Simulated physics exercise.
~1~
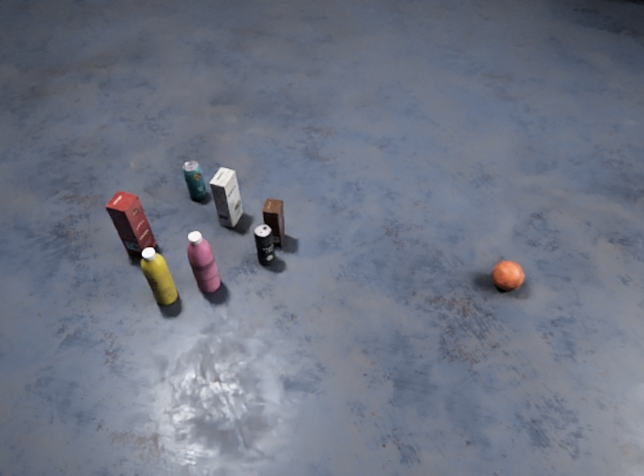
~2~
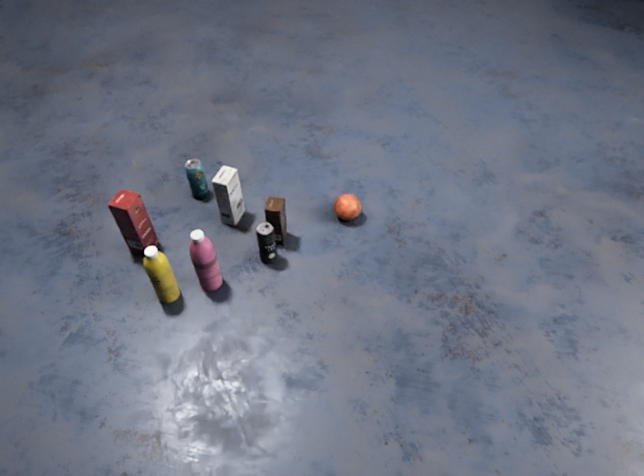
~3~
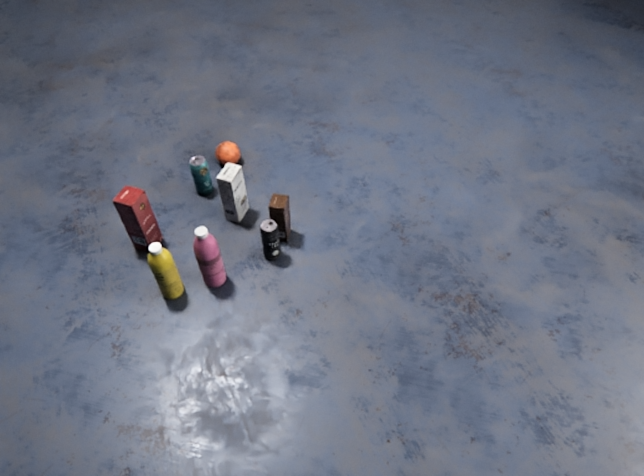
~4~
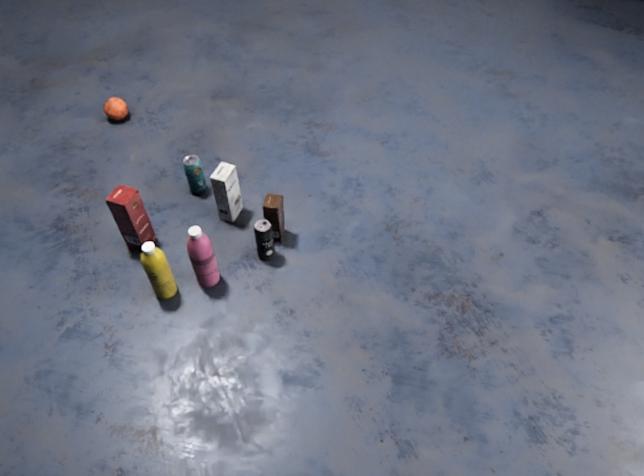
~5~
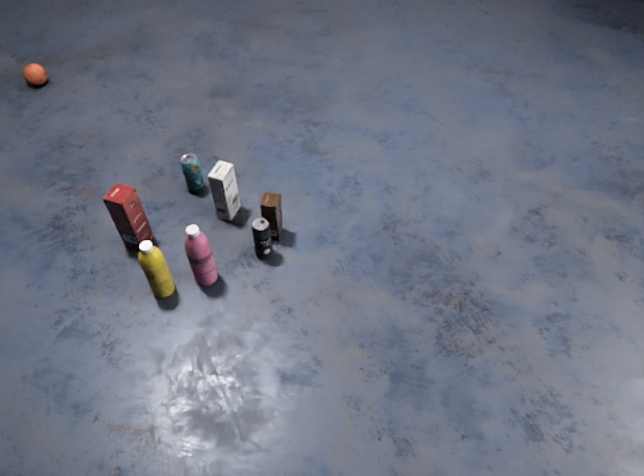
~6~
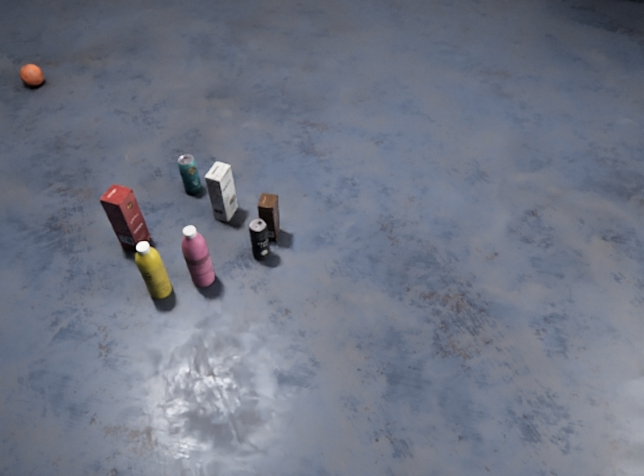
On a mottled blue-gray floor, seen from above, two bottles, two cans and three cartons stand in a loose cluster on the left, while an orange ball sits well off to the right. The ball travels left and away from the viewer, nearing the small brown carton. It passes behind the group, showing just beyond the turquoise can and the white carton. Coming clear on the far side, it carries on toward the upper left corner. There it comes to rest near the edge of the view, with every bottle, can and carton still upright.
